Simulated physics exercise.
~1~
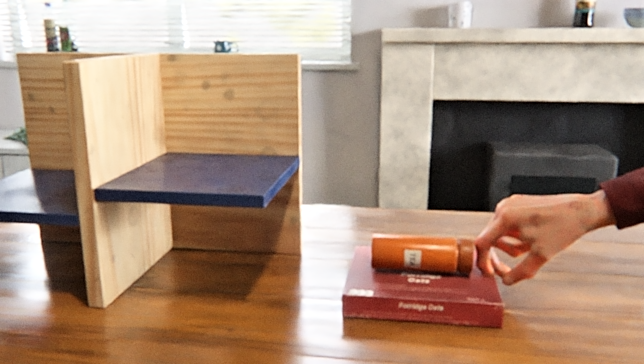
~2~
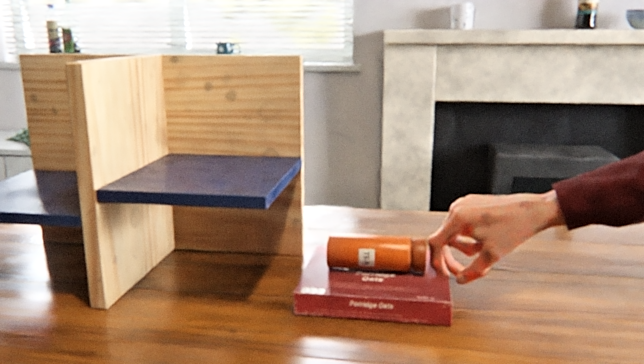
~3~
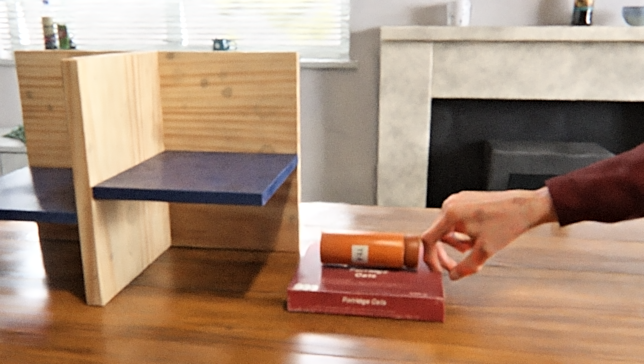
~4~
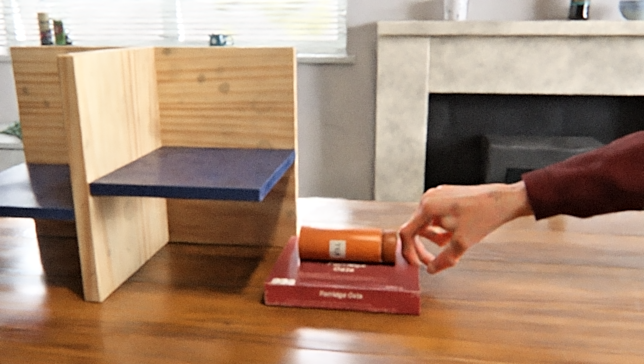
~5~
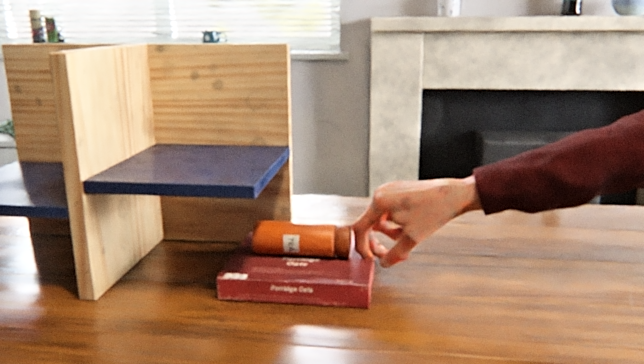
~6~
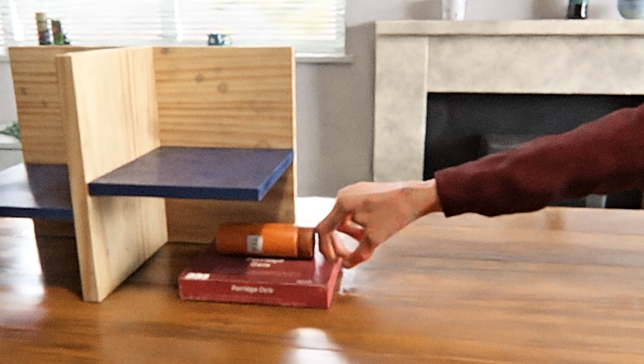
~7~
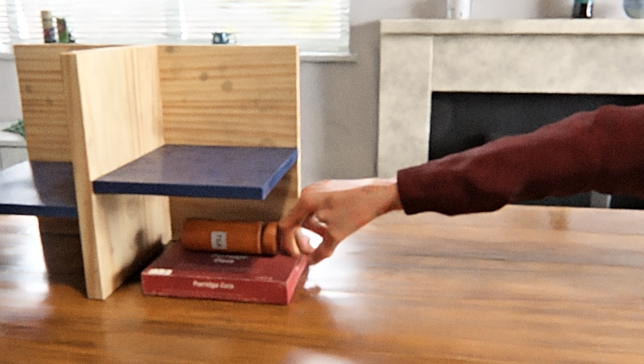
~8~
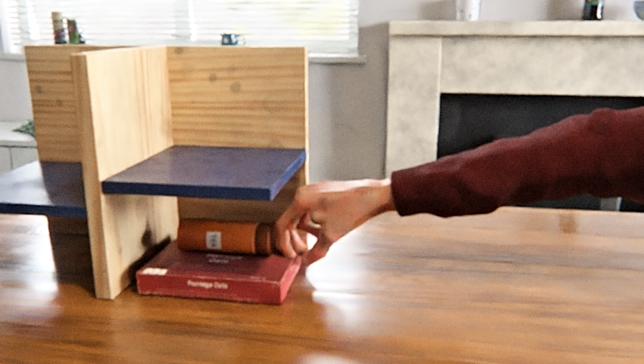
On a glossy wooden table near a pale fireplace, a wooden stand with a dark blue shelf sits to the left of a hand in a maroon sleeve. The hand holds the end of a flat red packet with an orange shaker lying on its side on top. It slides the packet left across the table, pausing briefly, then keeps going steadily while the shaker rides along without rolling off. The load passes in beneath the blue shelf. By the end, the shaker lies on the packet below the shelf, clear of it, with the hand still at the right end.
